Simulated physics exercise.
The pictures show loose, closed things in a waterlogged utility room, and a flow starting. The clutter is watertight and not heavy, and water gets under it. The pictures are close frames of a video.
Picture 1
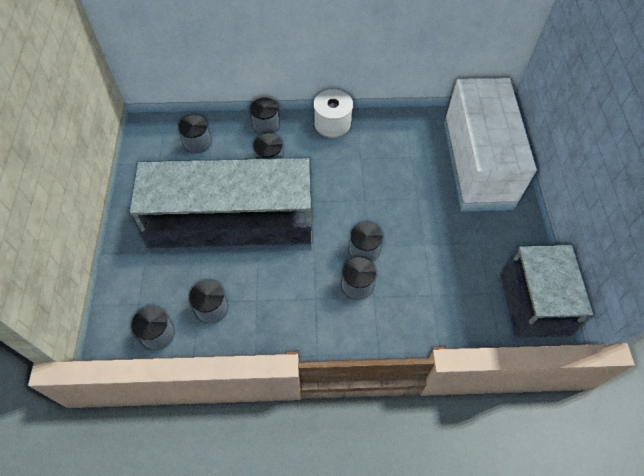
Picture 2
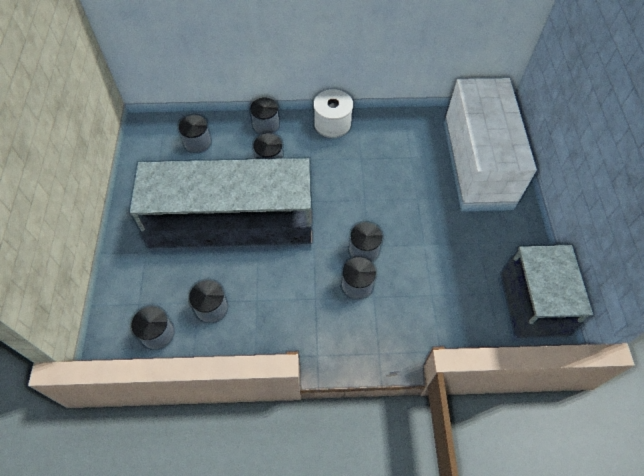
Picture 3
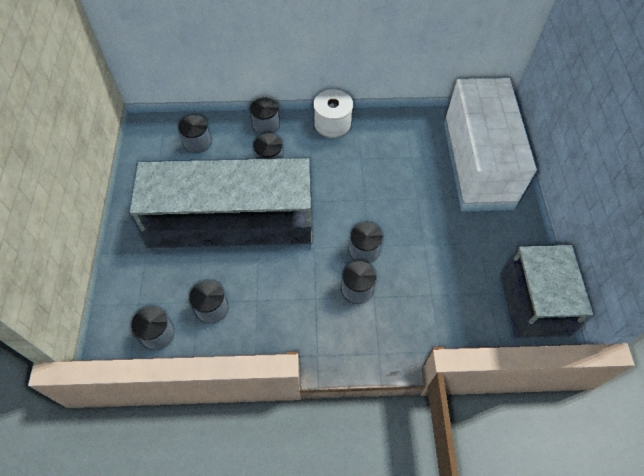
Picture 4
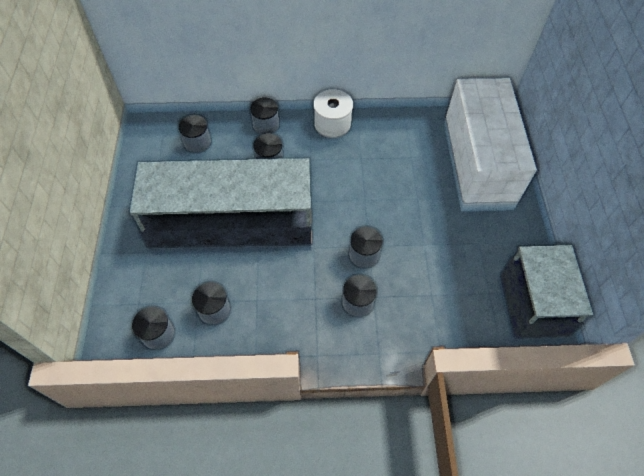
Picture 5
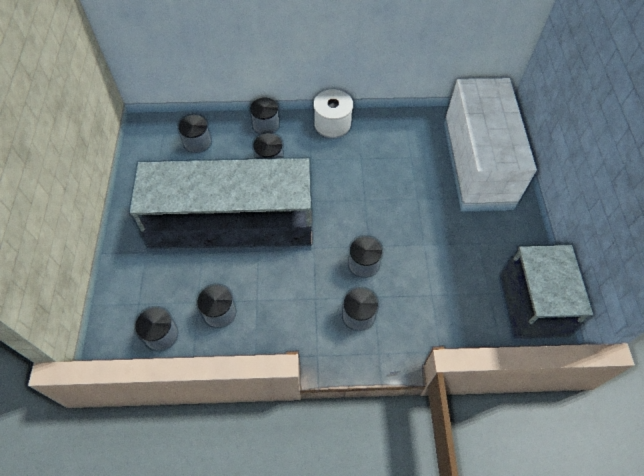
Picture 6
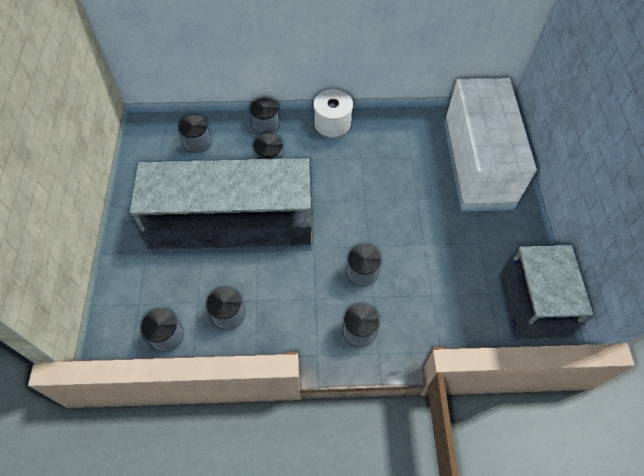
A wooden door at the front of a blue-tiled room swung open, and then the dark-topped pails near the front slowly drifted, two toward the doorway and two slightly right, while the others stayed put.
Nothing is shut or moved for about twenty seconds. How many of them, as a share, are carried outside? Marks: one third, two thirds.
It is one to two thirds.
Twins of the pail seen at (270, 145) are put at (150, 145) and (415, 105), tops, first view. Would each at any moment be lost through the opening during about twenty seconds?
In that order: Left behind, stays.
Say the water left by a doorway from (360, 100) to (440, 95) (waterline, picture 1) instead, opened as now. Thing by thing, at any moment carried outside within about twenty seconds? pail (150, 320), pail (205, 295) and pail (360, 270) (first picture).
In that order: Stays, inside, washed out.
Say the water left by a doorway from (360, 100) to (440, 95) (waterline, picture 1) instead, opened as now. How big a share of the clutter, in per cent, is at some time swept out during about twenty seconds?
Close to 80 %.
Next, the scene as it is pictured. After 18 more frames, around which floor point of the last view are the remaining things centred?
Roughly at (300, 194).
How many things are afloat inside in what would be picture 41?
The number is 4.
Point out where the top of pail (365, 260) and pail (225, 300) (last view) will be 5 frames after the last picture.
Close to (365, 326) and (264, 317).
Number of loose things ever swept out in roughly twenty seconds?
I count 4.
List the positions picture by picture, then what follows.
A pail at (359, 272), afloat; a pail at (366, 236), afloat; 0 of 8 have shifted, in the first picture.
A pail at (359, 272) floats; a pail at (366, 236), afloat; 0 of 8 have shifted, in the second picture.
A pail at (359, 276), afloat, close to its start; a pail at (366, 236), afloat; 0 of 8 have shifted, in the third picture.
A pail at (360, 290), afloat, close to its start; a pail at (366, 240) floats, close to its start; 1 of 8 have shifted, in the fourth picture.
A pail at (361, 304) floats, a stride from its start; a pail at (366, 250) floats, close to its start; 3 of 8 have shifted, in the fifth picture.
A pail at (362, 320) floats, a stride from its start; a pail at (365, 259), afloat, close to its start; 4 of 8 have shifted, in the sixth picture.
A moment on, 1 of 8 are out; 7 afloat.
Next, 3 of 8 are out; 5 afloat.
Later, 4 of 8 are out; 4 afloat.
In the end, 4 of 8 are out; 4 afloat.
